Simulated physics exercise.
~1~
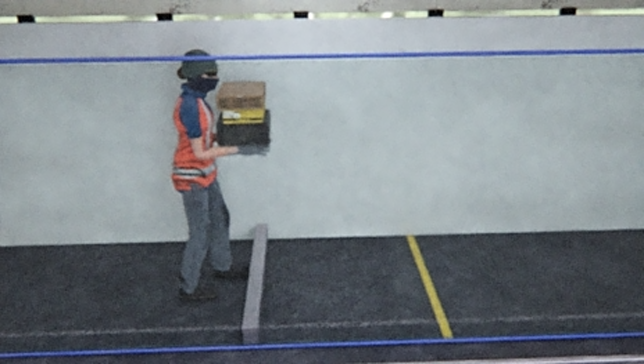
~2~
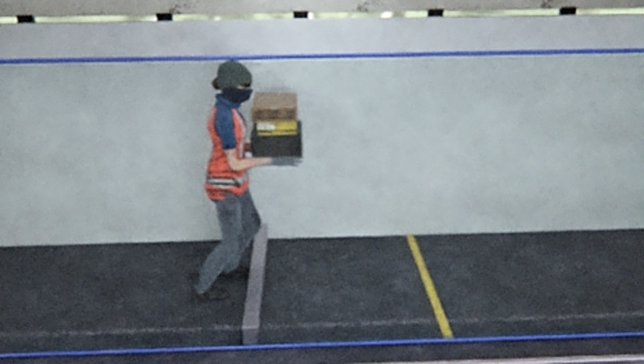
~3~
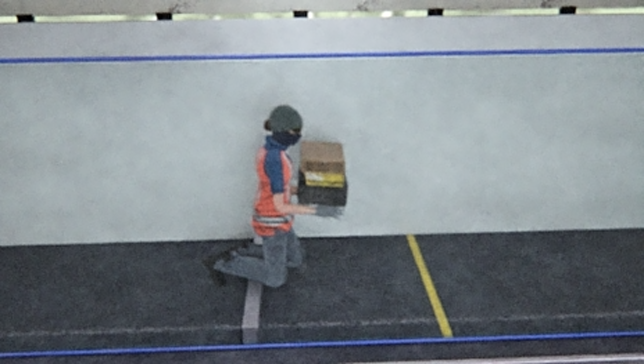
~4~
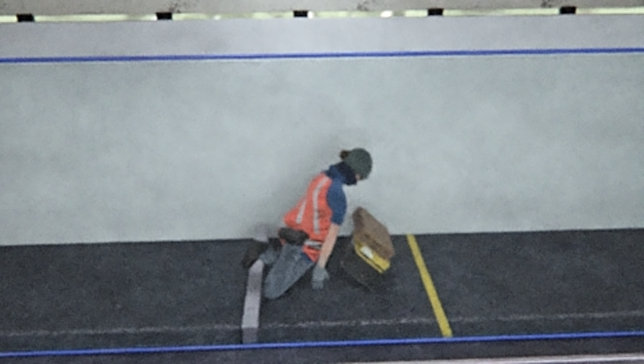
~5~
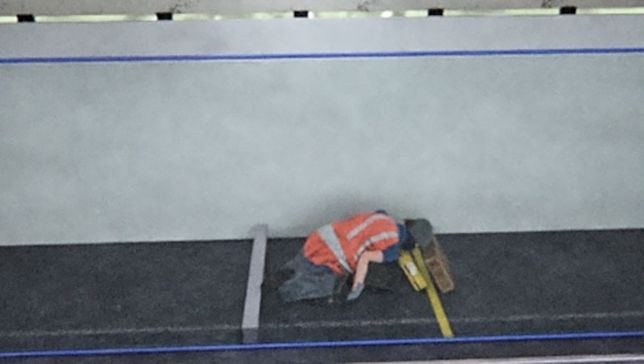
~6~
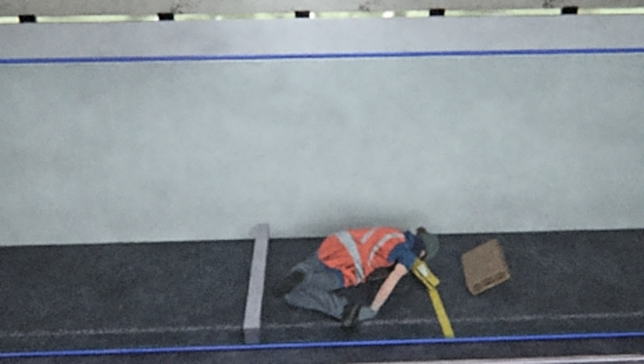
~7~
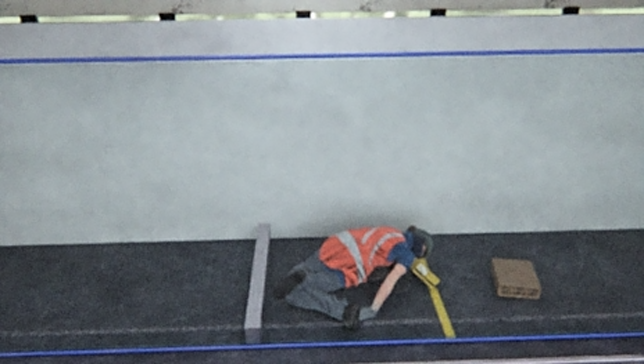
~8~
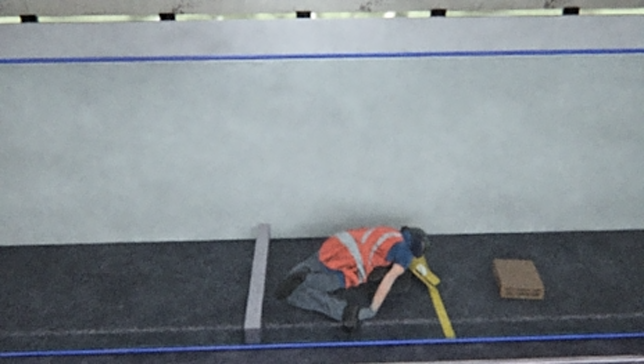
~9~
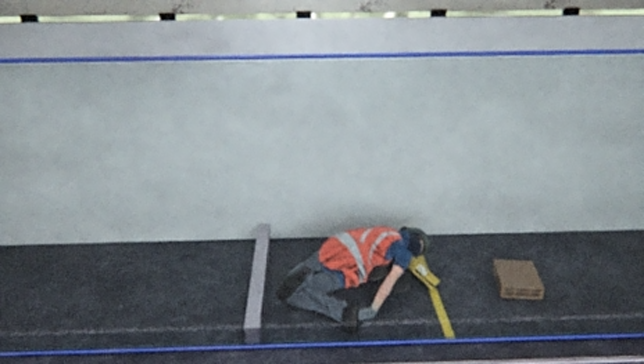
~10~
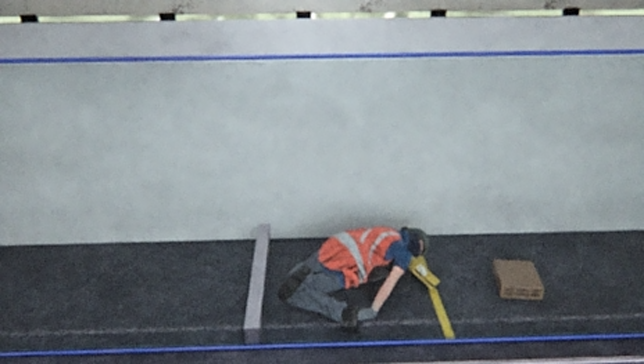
The clip shows a porter in an orange vest moving right with stacked boxes, sinking to the knees past a low grey rail and pitching forward. The brown crate tumbles across the yellow line and settles, while the porter, yellow parcel and black toolbox stop short of it.
